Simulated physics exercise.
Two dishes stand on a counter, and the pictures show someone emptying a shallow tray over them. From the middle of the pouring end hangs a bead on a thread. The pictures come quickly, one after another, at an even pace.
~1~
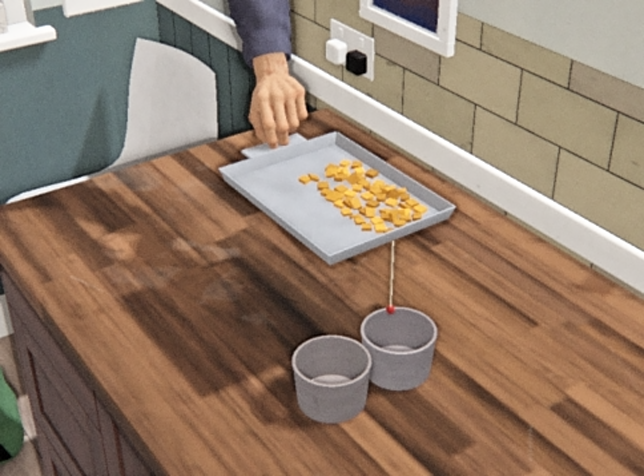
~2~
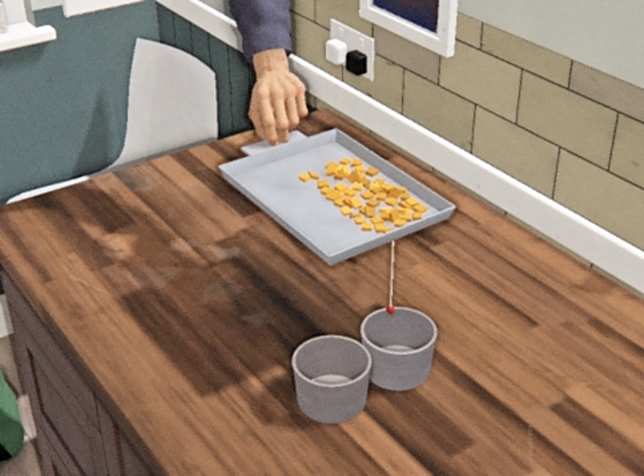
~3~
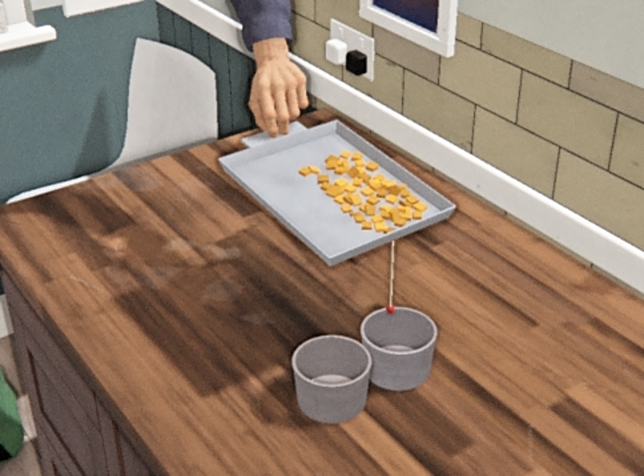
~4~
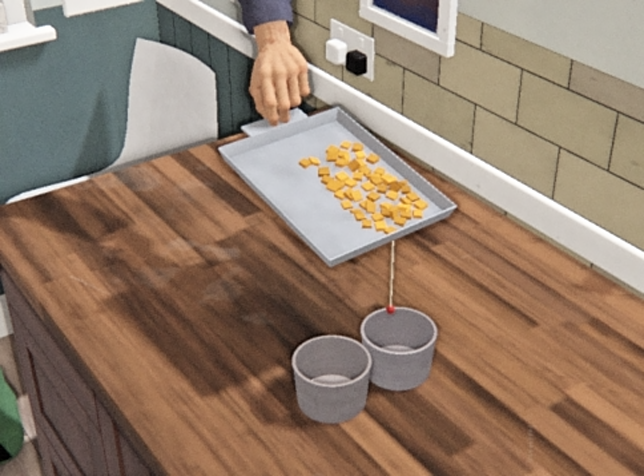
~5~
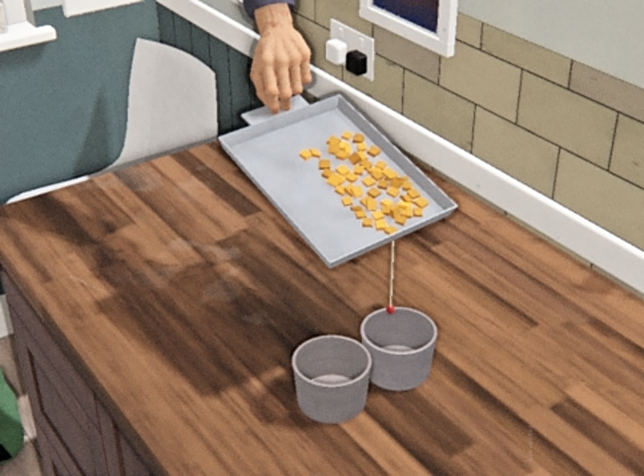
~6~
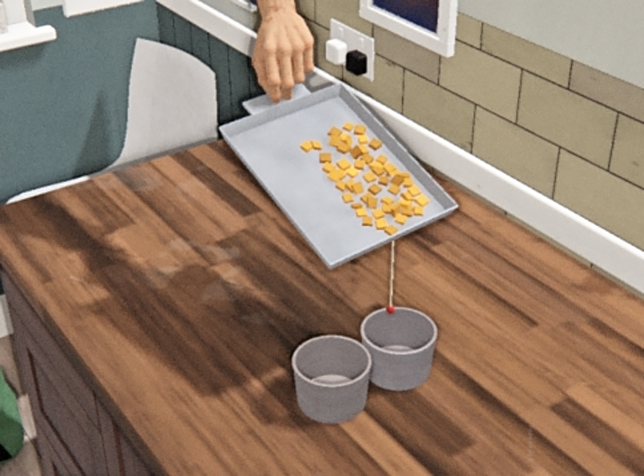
On a wooden kitchen counter seen from above at an angle, with a teal wall at left and beige tiles at right, two grey round dishes stand side by side near the front. A hand in a dark sleeve grips a pale grey tray of small yellow-orange crackers, a red bead hanging on a thread from its near end. The hand steadily raises the far end, tilting the tray towards the viewer, while the crackers stay on it and the camera remains still.
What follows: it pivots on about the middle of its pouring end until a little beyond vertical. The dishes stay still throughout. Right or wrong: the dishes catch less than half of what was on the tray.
Wrong - they catch more than half.
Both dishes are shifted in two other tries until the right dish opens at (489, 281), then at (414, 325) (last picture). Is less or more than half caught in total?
Try 1: A minority of it. Try 2: A majority of it.
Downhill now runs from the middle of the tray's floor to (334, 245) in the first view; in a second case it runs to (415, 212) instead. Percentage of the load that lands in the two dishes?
The first comes to 60 %, while the second comes to 0 %.
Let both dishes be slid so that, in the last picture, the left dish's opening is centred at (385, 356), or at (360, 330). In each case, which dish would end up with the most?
The first try: The left-side dish. The second: The left-side dish.
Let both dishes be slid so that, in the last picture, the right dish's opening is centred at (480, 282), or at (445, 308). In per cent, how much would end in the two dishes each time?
First position: Some 0 %; second position: Some 40 %.
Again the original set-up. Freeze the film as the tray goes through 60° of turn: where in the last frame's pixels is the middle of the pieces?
I'd mark it close to (385, 220).
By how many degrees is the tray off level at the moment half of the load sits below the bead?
It has tipped about 105 degrees.
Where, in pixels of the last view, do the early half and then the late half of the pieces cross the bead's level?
I'd put it at roughly (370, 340), and after that at roughly (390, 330).
Just after the last frame, tray tipped steeply; every one on the tray.
A moment on, tray tipped right over; roughly two thirds on the tray; about a tenth in the left dish; just a few in the right dish; about a tenth outside both; roughly a quarter in the air.
Further on, tray tipped past a quarter turn; roughly a third in the left dish; roughly a third in the right dish; roughly a third outside both.
When it is over, tray tipped past a quarter turn; roughly a third in the left dish; roughly a third in the right dish; roughly a third outside both.
